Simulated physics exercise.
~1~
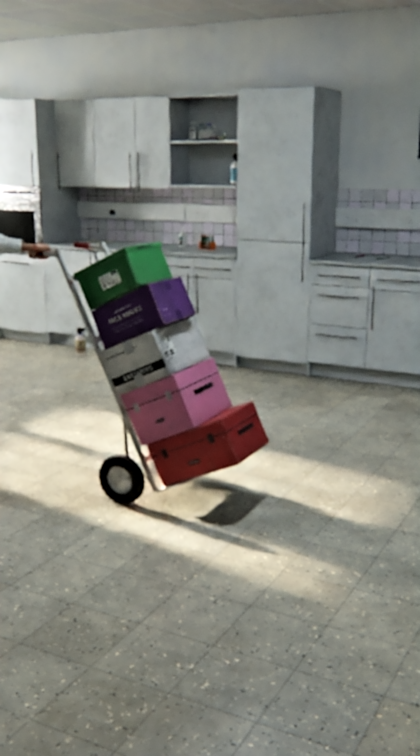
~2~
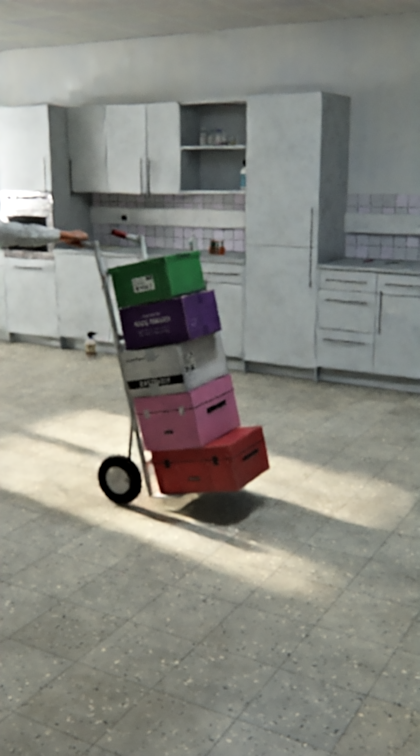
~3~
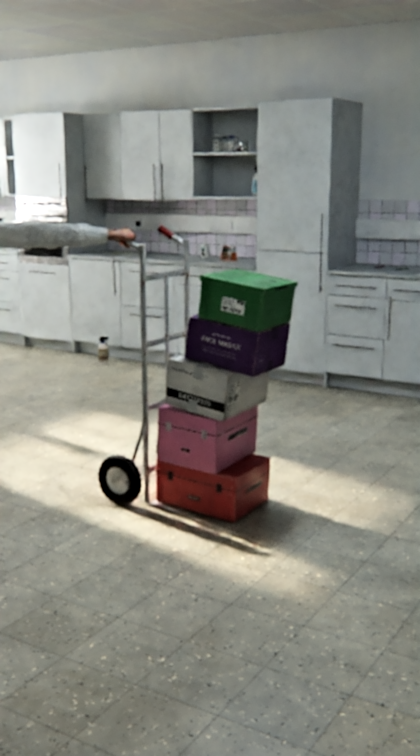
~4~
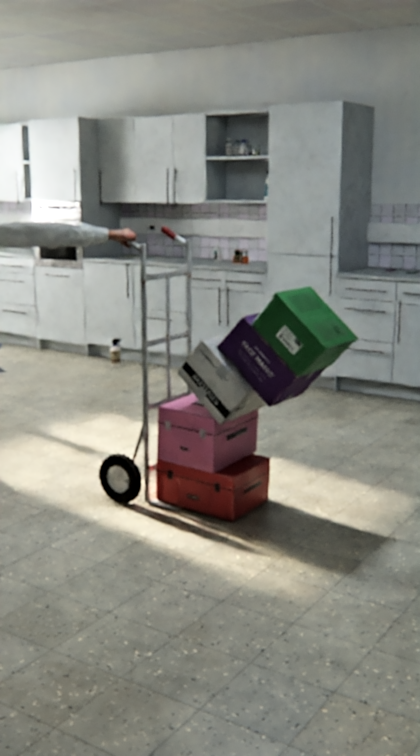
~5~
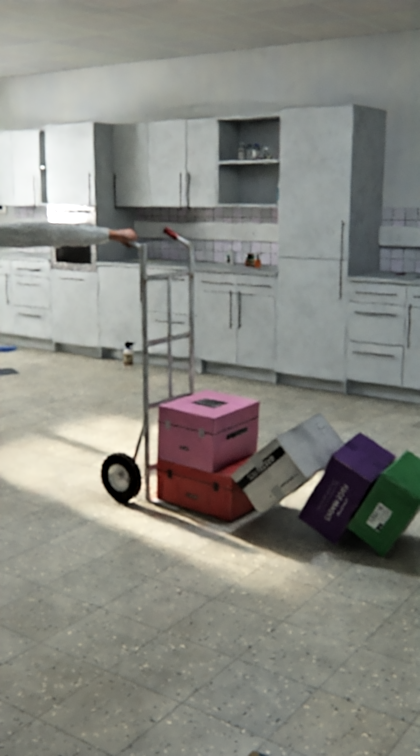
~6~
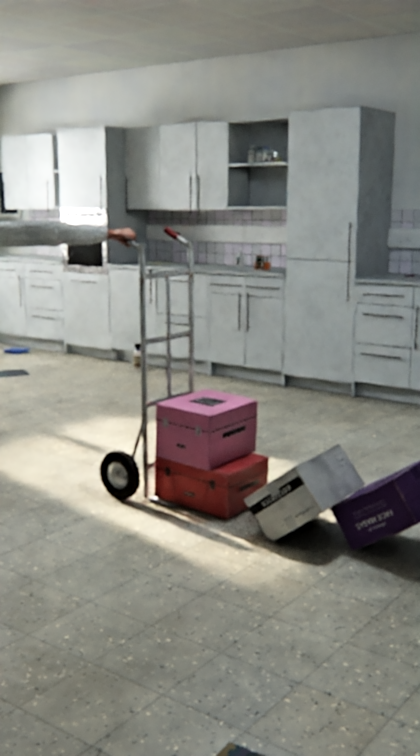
In a kitchen, a hand truck swings upright and its top three boxes topple off rightward.
